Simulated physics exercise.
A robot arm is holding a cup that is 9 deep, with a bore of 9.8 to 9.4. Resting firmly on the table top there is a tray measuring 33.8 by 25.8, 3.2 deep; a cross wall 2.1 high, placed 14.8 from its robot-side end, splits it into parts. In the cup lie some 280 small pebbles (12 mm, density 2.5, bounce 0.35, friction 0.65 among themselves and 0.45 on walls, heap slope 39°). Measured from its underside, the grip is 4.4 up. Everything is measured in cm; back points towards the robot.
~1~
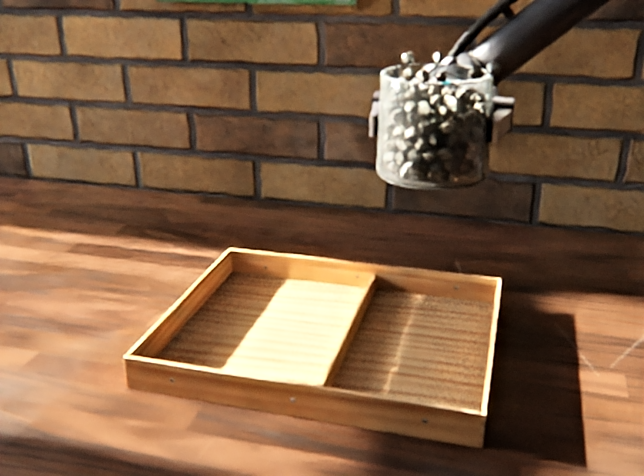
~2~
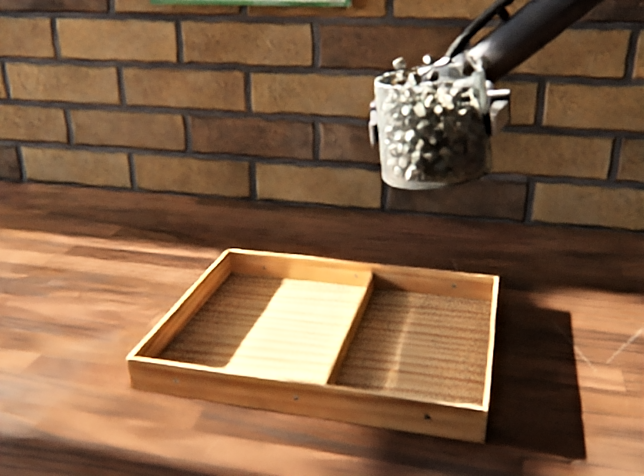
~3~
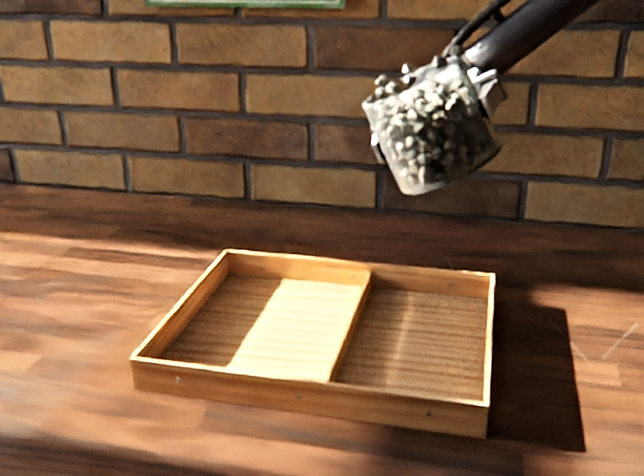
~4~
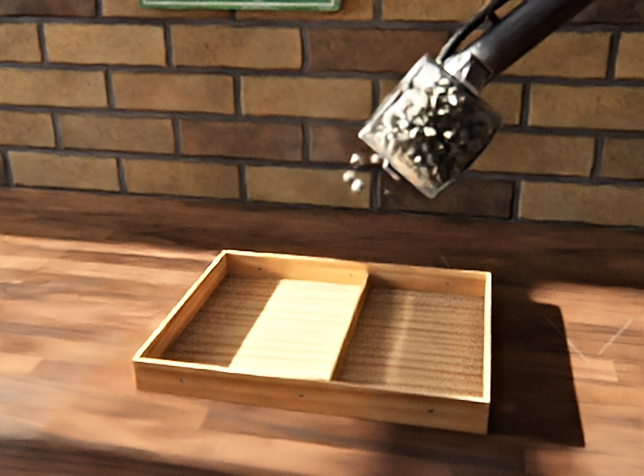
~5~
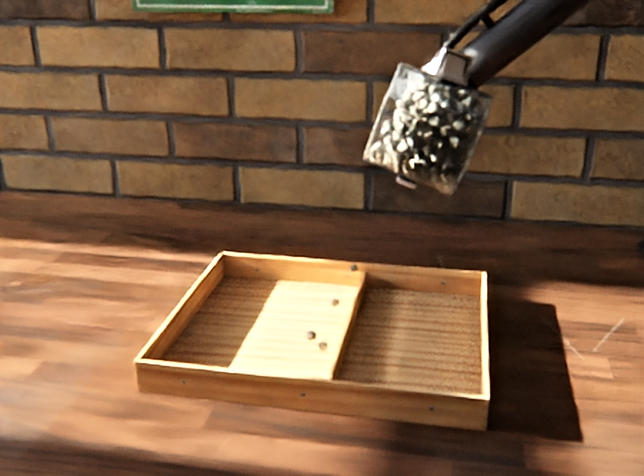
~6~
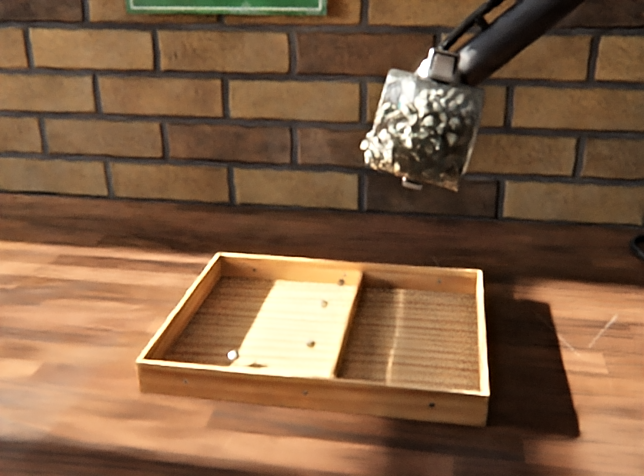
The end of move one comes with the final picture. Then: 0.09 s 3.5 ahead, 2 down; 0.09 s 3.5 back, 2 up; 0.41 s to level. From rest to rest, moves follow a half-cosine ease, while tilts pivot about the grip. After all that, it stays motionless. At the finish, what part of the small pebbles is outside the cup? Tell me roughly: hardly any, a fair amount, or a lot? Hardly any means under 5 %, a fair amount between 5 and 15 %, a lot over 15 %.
A lot.
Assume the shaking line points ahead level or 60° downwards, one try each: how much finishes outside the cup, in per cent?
Near 45 and 10 percent respectively.
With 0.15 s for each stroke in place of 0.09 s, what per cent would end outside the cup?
Then about 10 per cent.
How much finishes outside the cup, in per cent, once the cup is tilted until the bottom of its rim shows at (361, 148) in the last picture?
Roughly 10 per cent.
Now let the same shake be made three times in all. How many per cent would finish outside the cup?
That change gives some 35 percent.
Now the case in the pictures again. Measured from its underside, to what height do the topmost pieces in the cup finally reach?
Height at rest: Approx. 9.0 cm.
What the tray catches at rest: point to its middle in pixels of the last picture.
It ends up close to (266, 323).
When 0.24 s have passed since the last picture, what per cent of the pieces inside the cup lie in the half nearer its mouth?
Around 40 percent.
Then, 0.24 s after the last picture, tilted 74° forward, highest piece 27 above the table; 238 in the cup, 5 in the far-side part, 39 in flight or on a rim.
Then, 0.47 s after the last picture, tilted 15° forward, highest piece 29 above the table; 227 in the cup, 50 in the far-side part, 3 in the robot-side part, 2 in flight or on a rim.
Then, 0.79 s after the last picture, level, highest piece 29 above the table; 227 in the cup, 52 in the far-side part, 3 in the robot-side part.
Then, 1.84 s after the last picture, level, highest piece 29 above the table; 227 in the cup, 52 in the far-side part, 3 in the robot-side part.
Final count, 227 in the cup, 52 in the far-side part, 3 in the robot-side part. That is 20 % outside the cup.
